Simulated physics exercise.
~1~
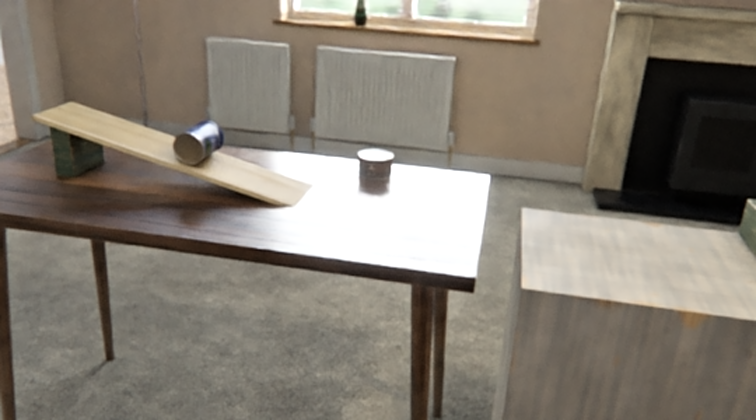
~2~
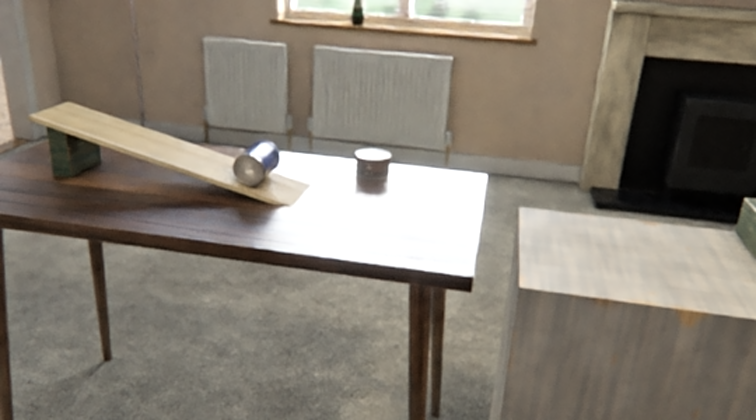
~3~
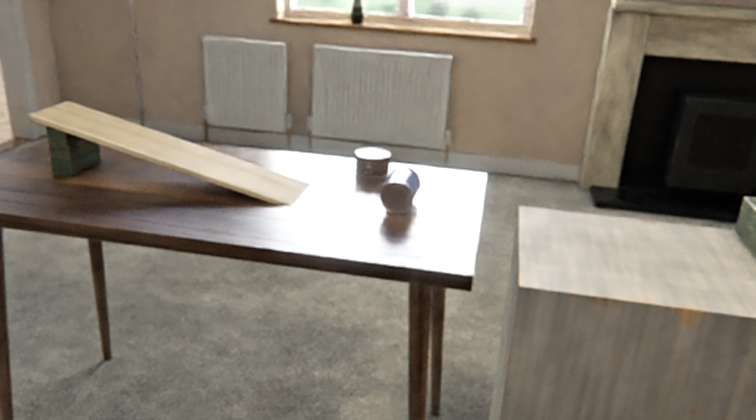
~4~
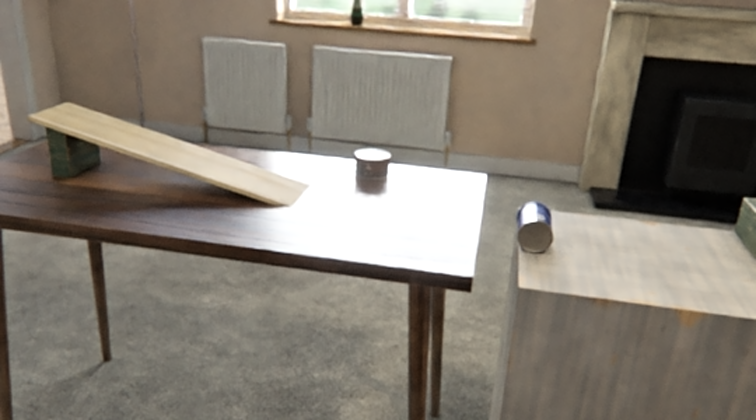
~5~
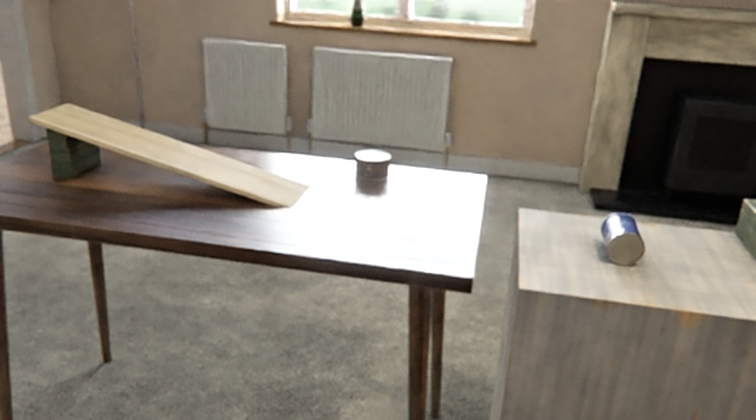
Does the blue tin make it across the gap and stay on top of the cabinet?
Yes, the blue tin gets across the gap and is lying on its side on top of the cabinet at the end.
